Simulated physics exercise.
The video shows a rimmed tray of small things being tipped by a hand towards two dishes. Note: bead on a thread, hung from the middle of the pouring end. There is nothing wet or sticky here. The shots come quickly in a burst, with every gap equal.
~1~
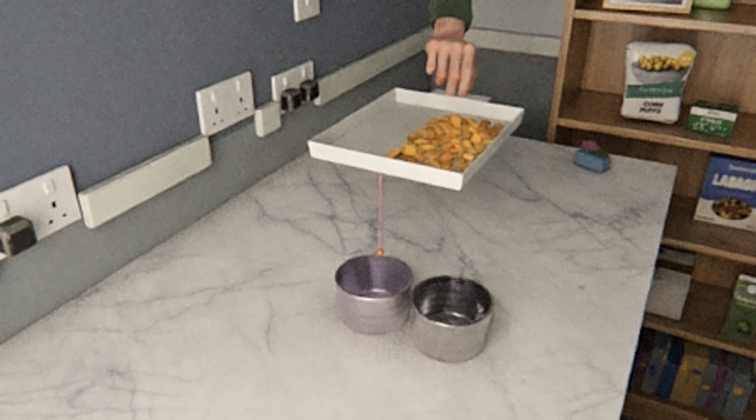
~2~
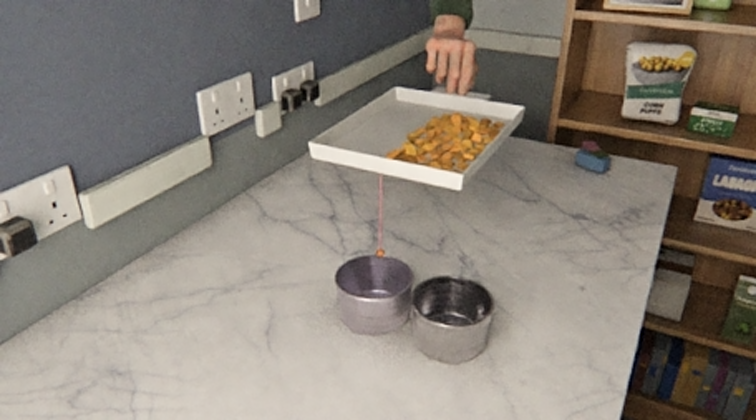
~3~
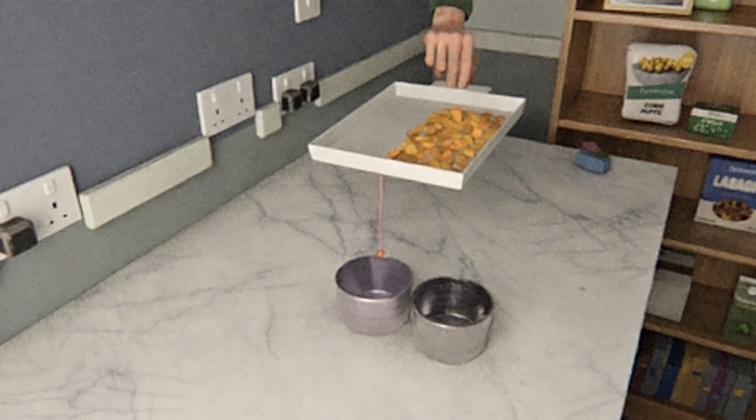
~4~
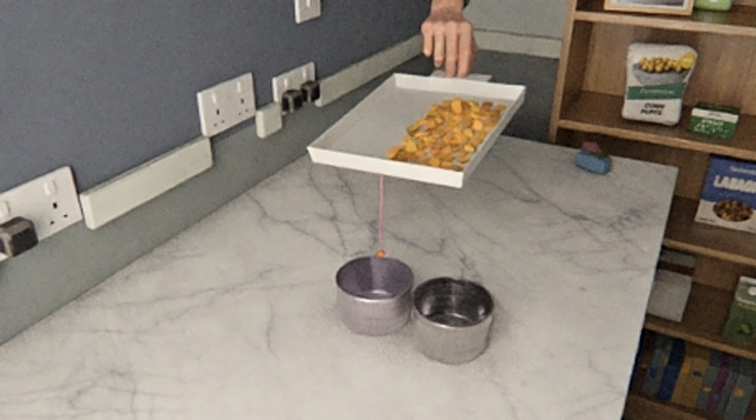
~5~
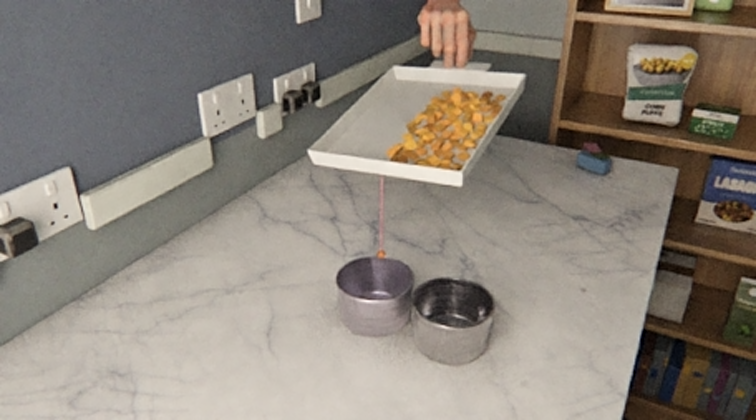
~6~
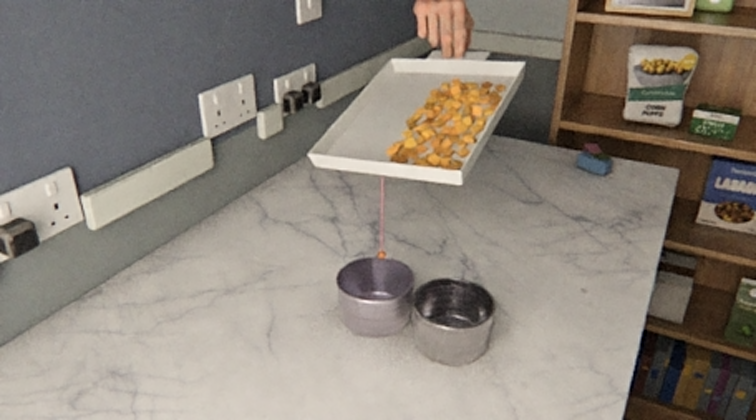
A white rimmed tray holding orange-yellow pieces along its right side is held by a hand at its far edge, above a white marbled counter seen from slightly above. Below are two round metal dishes and a bead hanging on a reddish thread, with wall sockets left and wooden shelves right. The hand gradually raises the tray's far edge, steepening it towards the near left corner, while the pieces barely shift and the camera stays still.
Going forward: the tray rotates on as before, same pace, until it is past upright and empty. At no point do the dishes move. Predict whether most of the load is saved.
Only a minority of it is saved.
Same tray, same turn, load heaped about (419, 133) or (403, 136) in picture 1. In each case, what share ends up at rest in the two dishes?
Shares: 20 % for the first, 10 % for the second.
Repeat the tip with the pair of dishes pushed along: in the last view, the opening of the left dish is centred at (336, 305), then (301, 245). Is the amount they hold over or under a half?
The first place gets a lesser share, the second the greater share.
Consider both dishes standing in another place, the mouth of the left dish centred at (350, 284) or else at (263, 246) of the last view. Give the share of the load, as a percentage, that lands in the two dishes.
You'd get near 30 per cent and afterwards near 60 per cent.
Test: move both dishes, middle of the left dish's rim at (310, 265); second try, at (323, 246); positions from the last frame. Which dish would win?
First try, the leftmost dish; second try, the leftmost dish.
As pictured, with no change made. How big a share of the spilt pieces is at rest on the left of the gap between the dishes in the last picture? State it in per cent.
Estimate: About 100 per cent.
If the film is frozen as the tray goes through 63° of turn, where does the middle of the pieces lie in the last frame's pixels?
Roughly (366, 151).
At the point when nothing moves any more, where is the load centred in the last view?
Roughly at pixel (316, 294).
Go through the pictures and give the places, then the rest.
In the first frame, corners of the pouring end at (312, 141) and (461, 173), level; middle of the load at (440, 142), cereal squares; left dish at (356, 311); right dish at (435, 338); bead on its thread at (380, 252).
In the second frame, corners of the pouring end at (312, 142) and (461, 173), level; middle of the load at (440, 141).
In the third frame, corners of the pouring end at (311, 144) and (461, 172), tipped barely, lowest at the left corner; middle of the load at (441, 138).
In the fourth frame, corners of the pouring end at (311, 146) and (460, 171), tipped a little, lowest at the left corner; middle of the load at (441, 133).
In the fifth frame, corners of the pouring end at (311, 149) and (460, 170), tipped a little, lowest at the left corner; middle of the load at (440, 128).
In the sixth frame, corners of the pouring end at (311, 152) and (459, 170), tipped clearly, lowest at the left corner; middle of the load at (440, 123); left dish at (357, 314); right dish at (437, 341).
Soon after the last picture, tray tipped steeply; all on the tray.
A little later, tray tipped past a quarter turn; most on the tray; a stray few in the left dish; a small part outside both; a small part in the air.
Later still, tray tipped past a quarter turn; about a quarter in the left dish; most outside both.
At rest, tray tipped past a quarter turn; none in the right dish; about a quarter in the left dish; most outside both.
